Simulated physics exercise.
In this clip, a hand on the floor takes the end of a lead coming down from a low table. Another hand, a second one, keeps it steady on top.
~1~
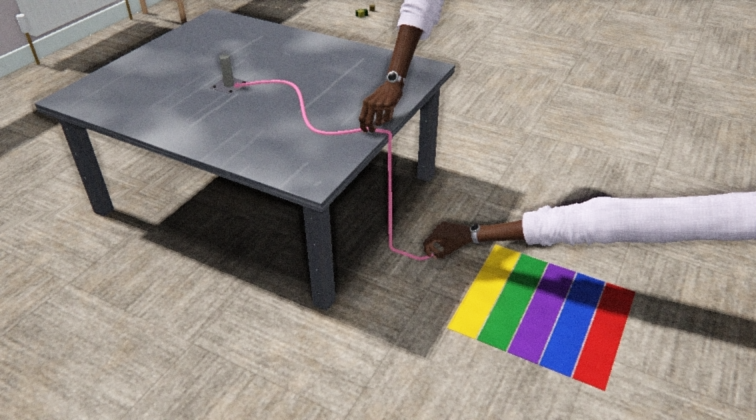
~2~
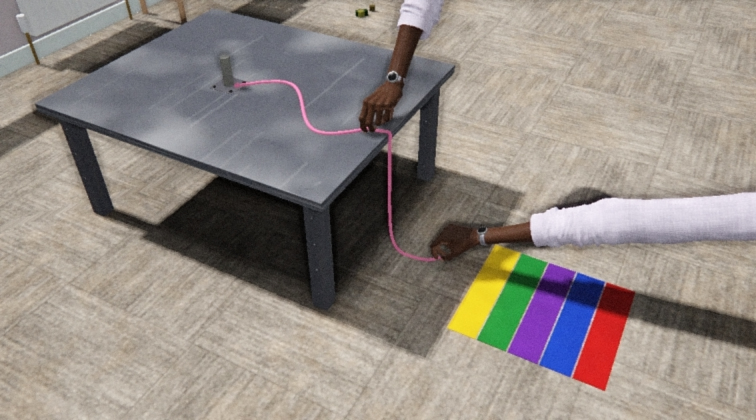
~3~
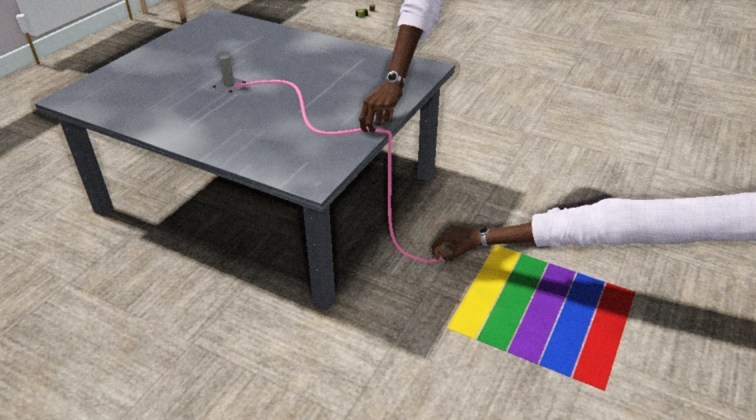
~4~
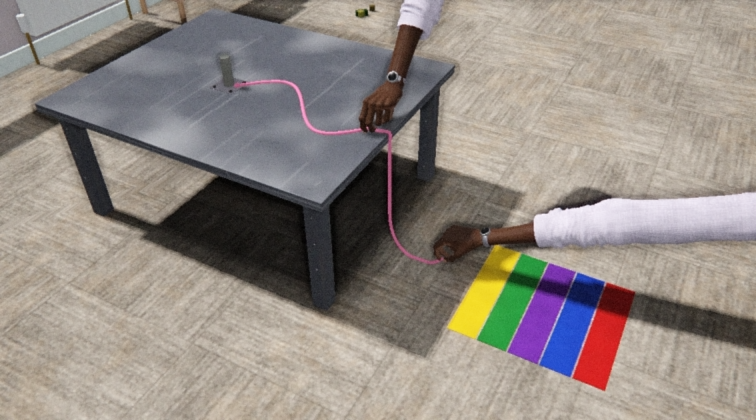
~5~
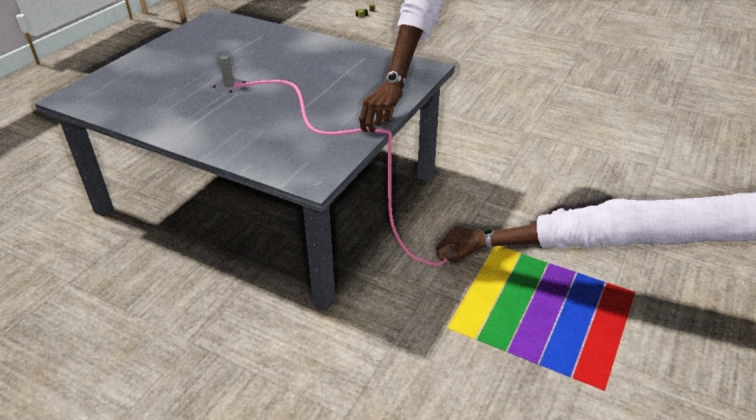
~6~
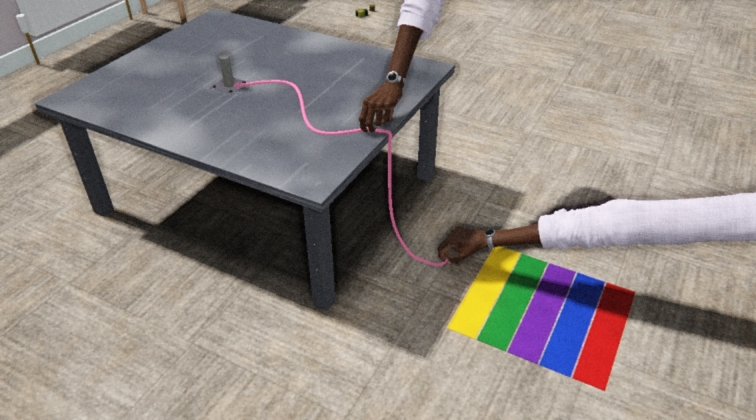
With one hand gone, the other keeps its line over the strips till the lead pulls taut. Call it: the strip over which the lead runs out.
Blue.
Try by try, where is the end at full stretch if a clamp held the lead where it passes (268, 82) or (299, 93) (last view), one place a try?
Per try (px, approx.): (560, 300), (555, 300).
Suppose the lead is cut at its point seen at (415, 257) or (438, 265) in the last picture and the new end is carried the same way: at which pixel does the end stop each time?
The pixels are close to (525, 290) and (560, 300), one per try.
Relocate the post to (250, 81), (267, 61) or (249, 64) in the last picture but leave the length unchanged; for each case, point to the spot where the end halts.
Roughly (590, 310), (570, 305) and (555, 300), try by try.
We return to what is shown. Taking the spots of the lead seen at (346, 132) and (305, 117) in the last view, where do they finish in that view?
The first moves to (392, 139), the second to (341, 119).
Soon after, end near (530, 290); over green.
Then, end near (560, 300); over purple.
At full stretch, end near (578, 307); over blue. It halts on the blue strip.
